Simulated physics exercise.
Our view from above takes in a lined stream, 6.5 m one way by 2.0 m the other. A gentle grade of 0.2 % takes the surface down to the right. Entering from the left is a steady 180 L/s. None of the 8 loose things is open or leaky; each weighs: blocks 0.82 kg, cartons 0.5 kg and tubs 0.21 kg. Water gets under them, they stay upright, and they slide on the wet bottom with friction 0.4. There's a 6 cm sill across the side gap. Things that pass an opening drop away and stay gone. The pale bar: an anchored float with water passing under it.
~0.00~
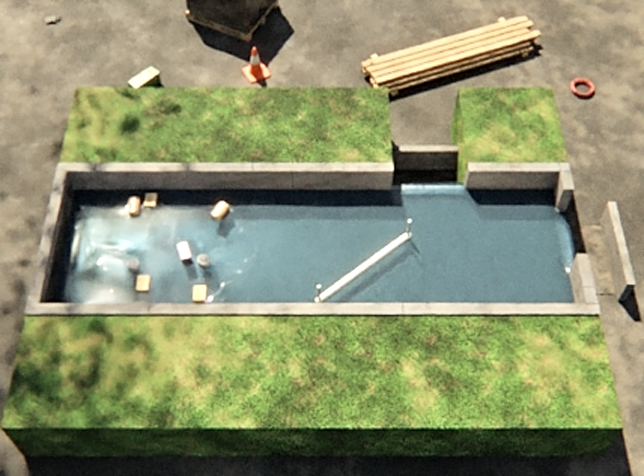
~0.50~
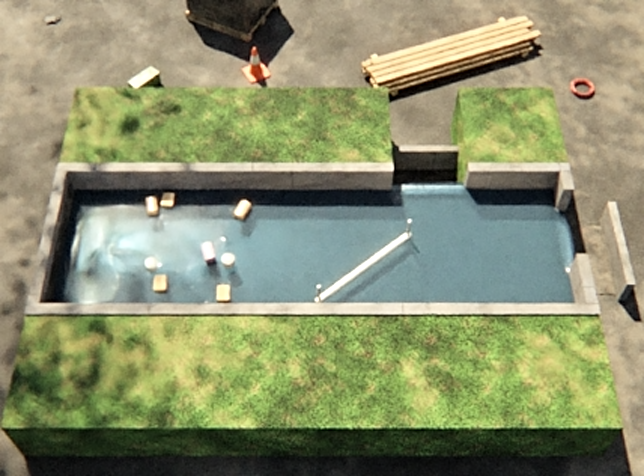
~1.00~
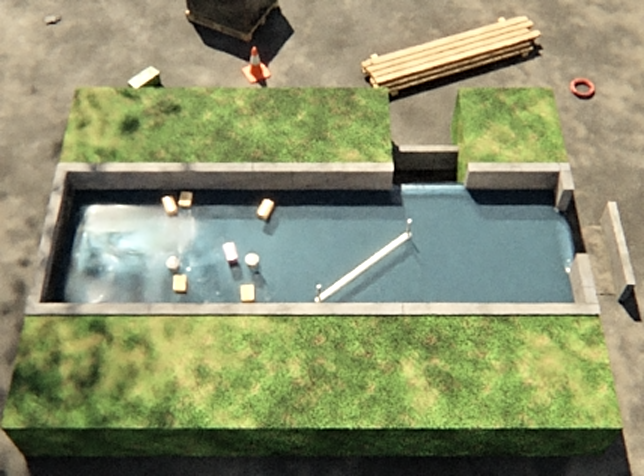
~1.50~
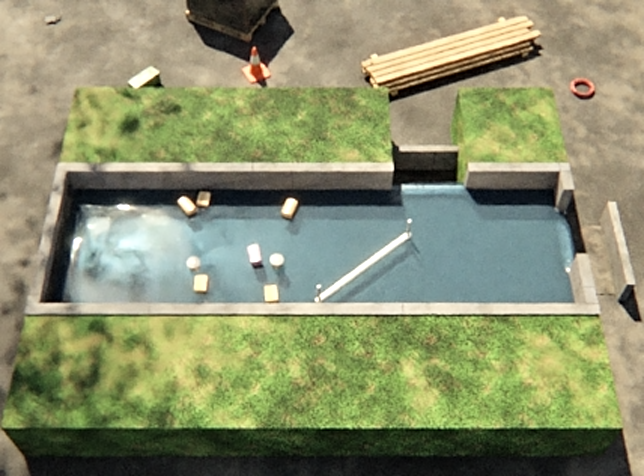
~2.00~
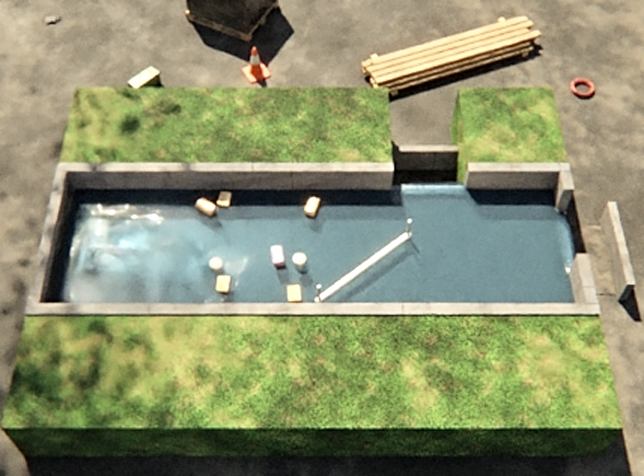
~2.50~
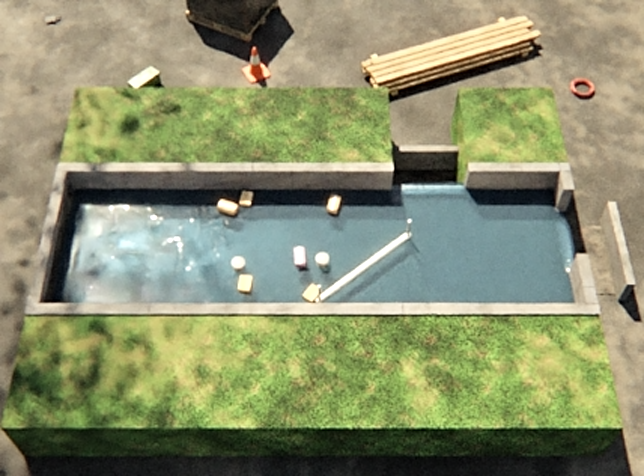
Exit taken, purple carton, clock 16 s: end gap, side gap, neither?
Exit: Side opening.
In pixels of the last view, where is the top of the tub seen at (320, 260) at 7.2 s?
I'd expect it somewhere around (450, 193).
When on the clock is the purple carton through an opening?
At roughly 9.0 seconds.
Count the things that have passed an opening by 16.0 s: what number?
8.
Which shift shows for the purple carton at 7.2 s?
Shift: About 350 cm.
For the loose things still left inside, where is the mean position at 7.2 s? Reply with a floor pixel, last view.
The centre sits near (417, 225).
After 3.5 s the purple carton is near (345, 257), 2.1 m from its start, afloat; 0 of 8 are out; 8 afloat.
After 7.2 s the purple carton is near (434, 206), 3.3 m from its start, afloat; 2 of 8 are out; 6 afloat.
After 12.0 s the purple carton has gone out by the side gap; 7 of 8 are out; 1 afloat.
After 16.0 s the purple carton has gone out by the side gap; 8 of 8 are out; 0 afloat.
